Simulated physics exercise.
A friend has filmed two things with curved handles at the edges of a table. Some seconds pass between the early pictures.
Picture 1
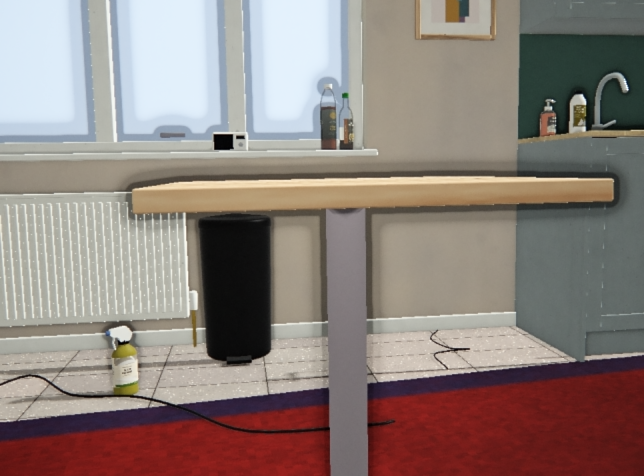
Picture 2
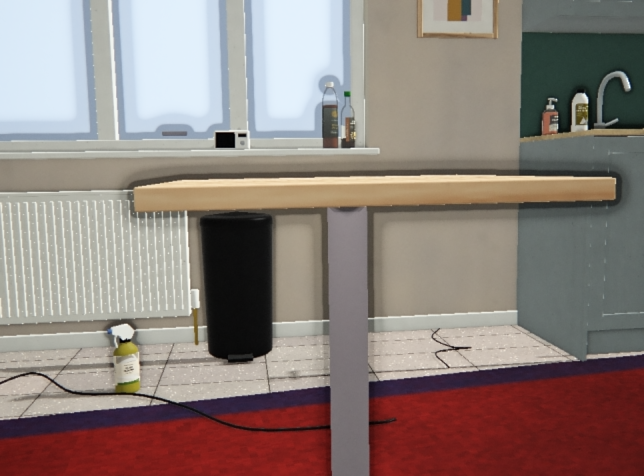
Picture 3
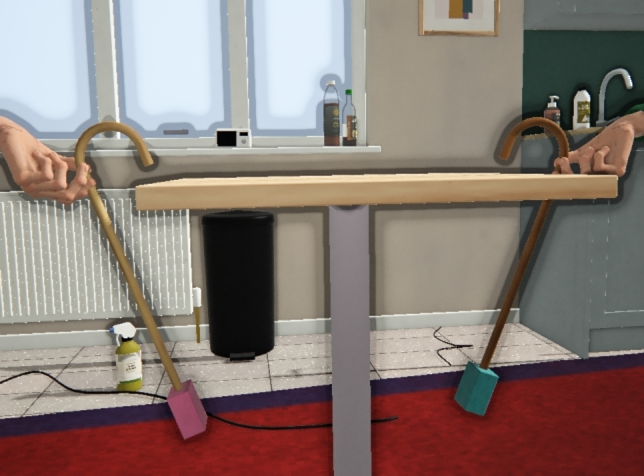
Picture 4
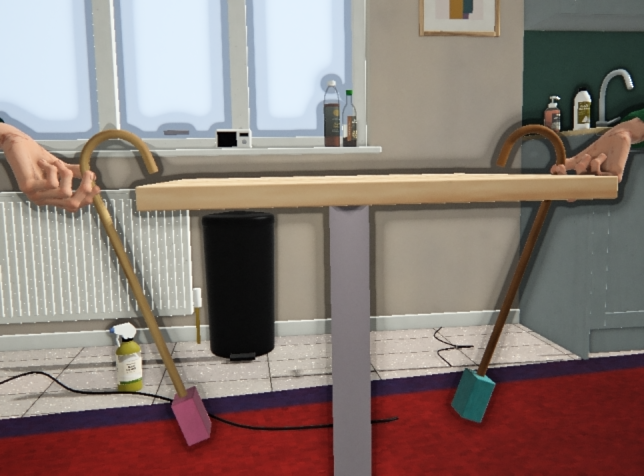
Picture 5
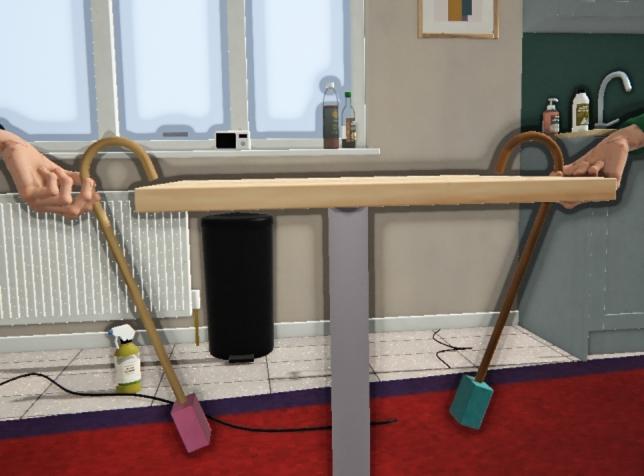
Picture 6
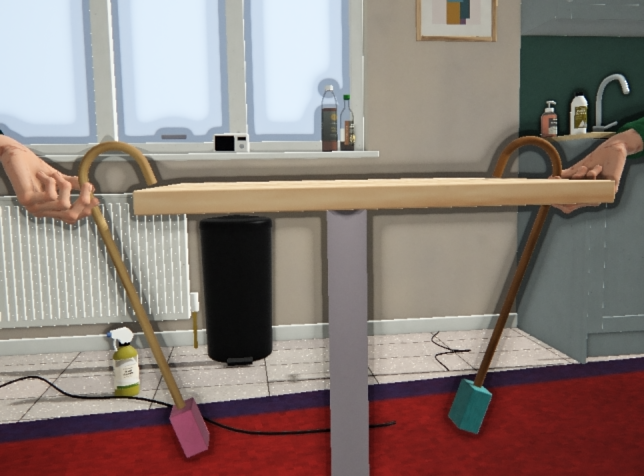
Two hands holding curved-handled brushes, pink on the left and turquoise on the right, appearing at a table's edges and shifting slightly.
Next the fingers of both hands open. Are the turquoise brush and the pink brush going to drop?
The turquoise brush remains in place, the pink brush drops past the edge.
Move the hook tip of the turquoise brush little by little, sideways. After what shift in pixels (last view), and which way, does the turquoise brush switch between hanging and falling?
Some 20 pixels, right.
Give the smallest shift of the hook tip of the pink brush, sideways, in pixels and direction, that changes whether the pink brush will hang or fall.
Roughly 12 pixels right.
Then, 0.32 s later than the last frame, turquoise brush at rest near (492, 281); pink brush fallen near (161, 445).
Then, 0.50 s later than the last frame, turquoise brush at rest near (492, 281); pink brush dropping.
Then, 0.64 s later than the last frame, turquoise brush at rest near (493, 281); pink brush dropping.
When it is over, the turquoise brush stays hooked on the edge, near (491, 281); the pink brush falls to the floor.
